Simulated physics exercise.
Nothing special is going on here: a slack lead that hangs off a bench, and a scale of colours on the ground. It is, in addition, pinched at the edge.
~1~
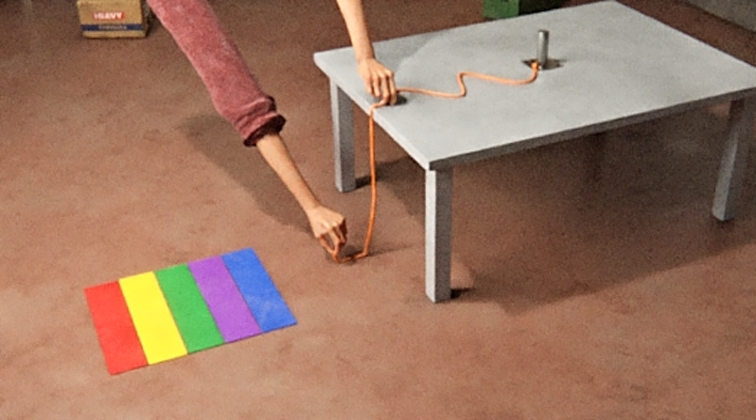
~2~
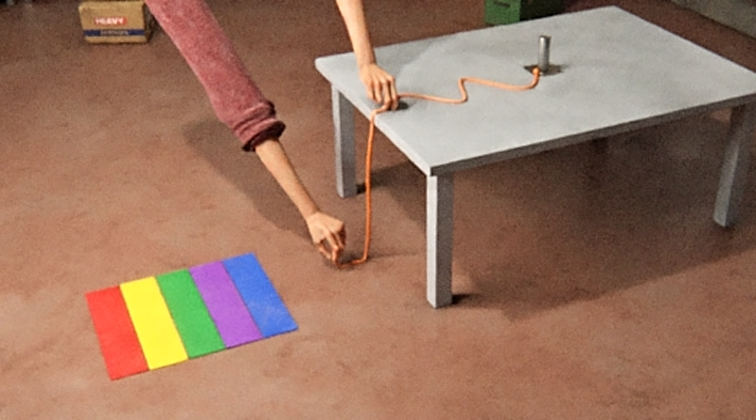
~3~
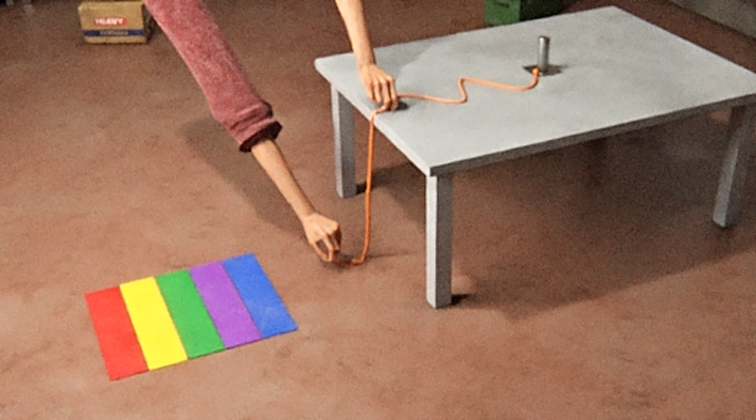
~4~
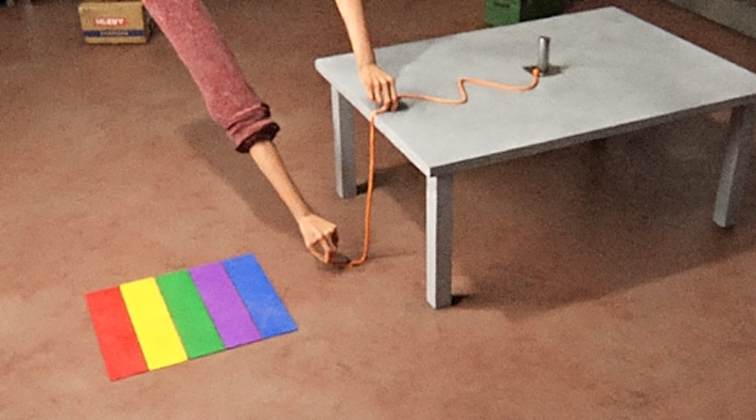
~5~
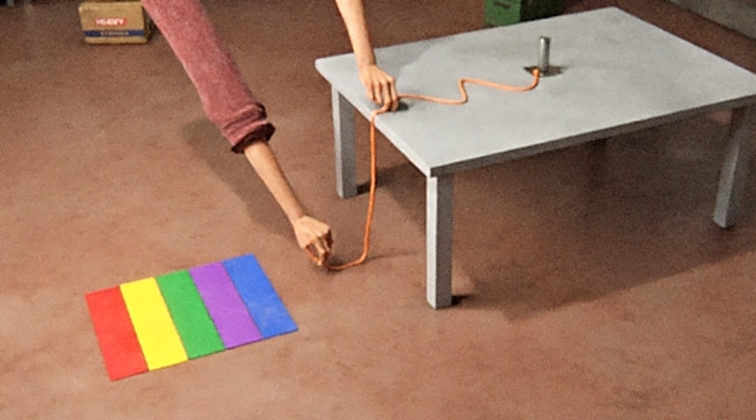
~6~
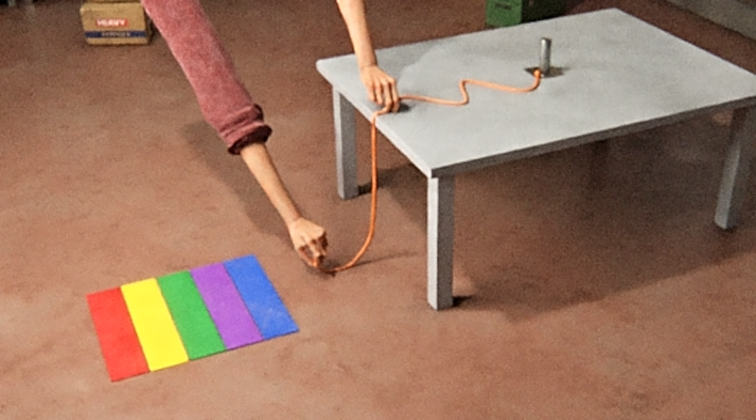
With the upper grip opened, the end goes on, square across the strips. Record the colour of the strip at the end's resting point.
Resting point: Red strip.
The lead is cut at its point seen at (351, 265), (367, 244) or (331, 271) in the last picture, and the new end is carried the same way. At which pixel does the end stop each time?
So, going through them: (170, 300) first, (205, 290) next, (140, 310) last.
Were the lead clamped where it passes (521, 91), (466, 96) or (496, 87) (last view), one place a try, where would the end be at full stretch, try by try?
In order of the tries: About (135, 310), then (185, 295), then (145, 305).
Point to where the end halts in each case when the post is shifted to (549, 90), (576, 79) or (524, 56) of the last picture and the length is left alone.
Try by try, around (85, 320), (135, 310) and (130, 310).
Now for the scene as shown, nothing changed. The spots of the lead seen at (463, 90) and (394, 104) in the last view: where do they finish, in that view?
(422, 101), then (321, 153).
A little later, end near (179, 298); over green.
Next, end near (138, 309); over yellow.
When it is tight, end near (113, 315); over red. Over red.
